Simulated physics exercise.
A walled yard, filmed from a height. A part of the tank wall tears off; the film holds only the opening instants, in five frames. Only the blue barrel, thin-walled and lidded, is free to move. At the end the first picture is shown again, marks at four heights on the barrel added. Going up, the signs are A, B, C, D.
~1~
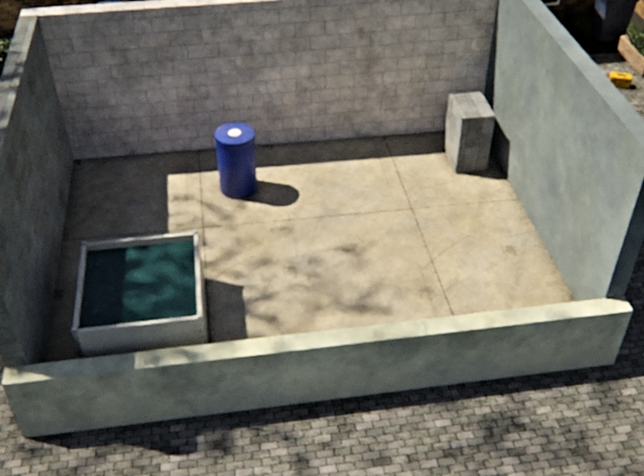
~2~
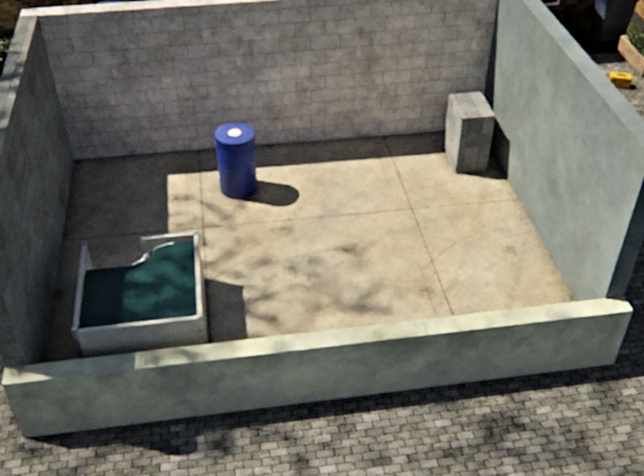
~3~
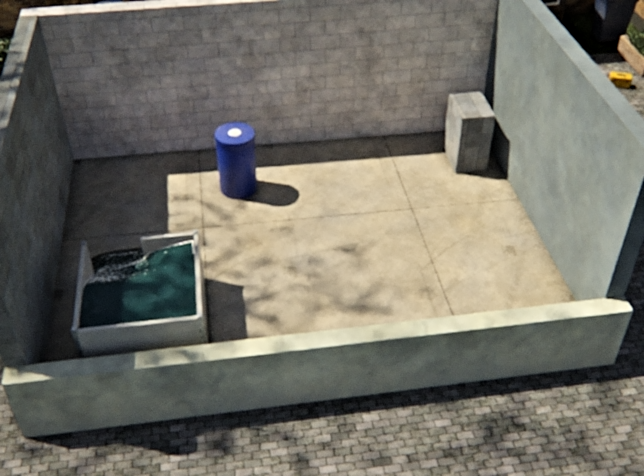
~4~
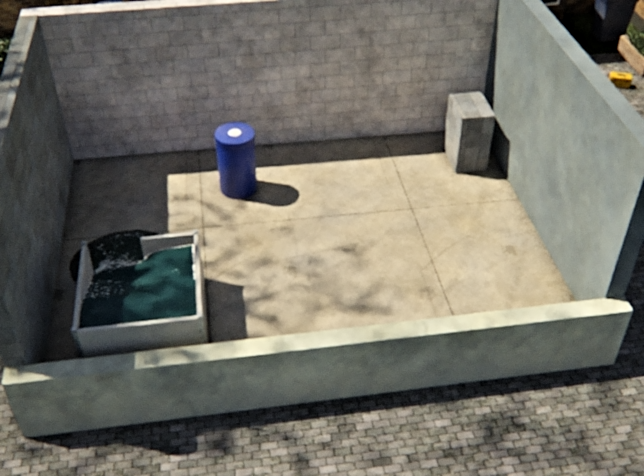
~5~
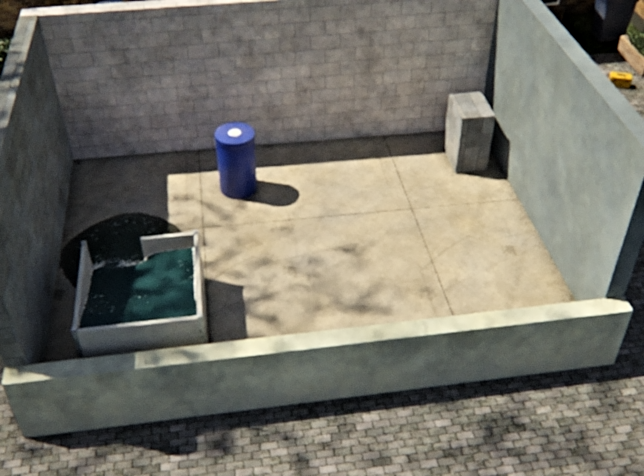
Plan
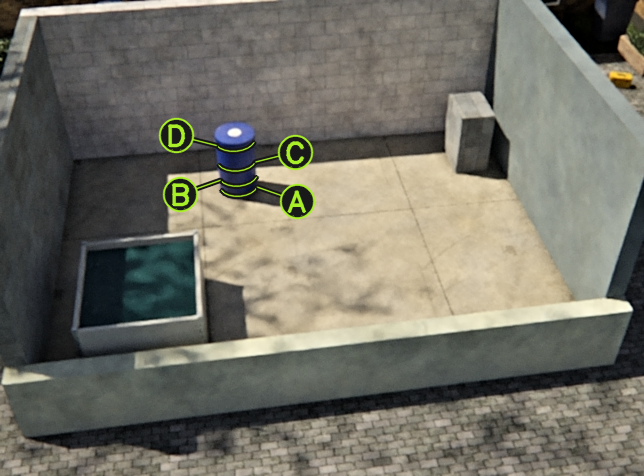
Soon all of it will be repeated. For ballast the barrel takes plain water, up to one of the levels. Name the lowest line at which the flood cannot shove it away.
Go for B.
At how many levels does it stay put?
Three of them.
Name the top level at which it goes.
Level A.
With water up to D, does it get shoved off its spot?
No, not at all.
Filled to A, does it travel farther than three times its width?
No, less.
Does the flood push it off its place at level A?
Yes, it does.
On the marked copy, A at (240, 196); B at (239, 186); C at (238, 171); D at (236, 151); from the bottom up A, B, C, D.
If A is chosen, it is pushed about its own width away.
If B is chosen, it does not move.
If C is chosen, it does not move.
If D is chosen, it does not move.
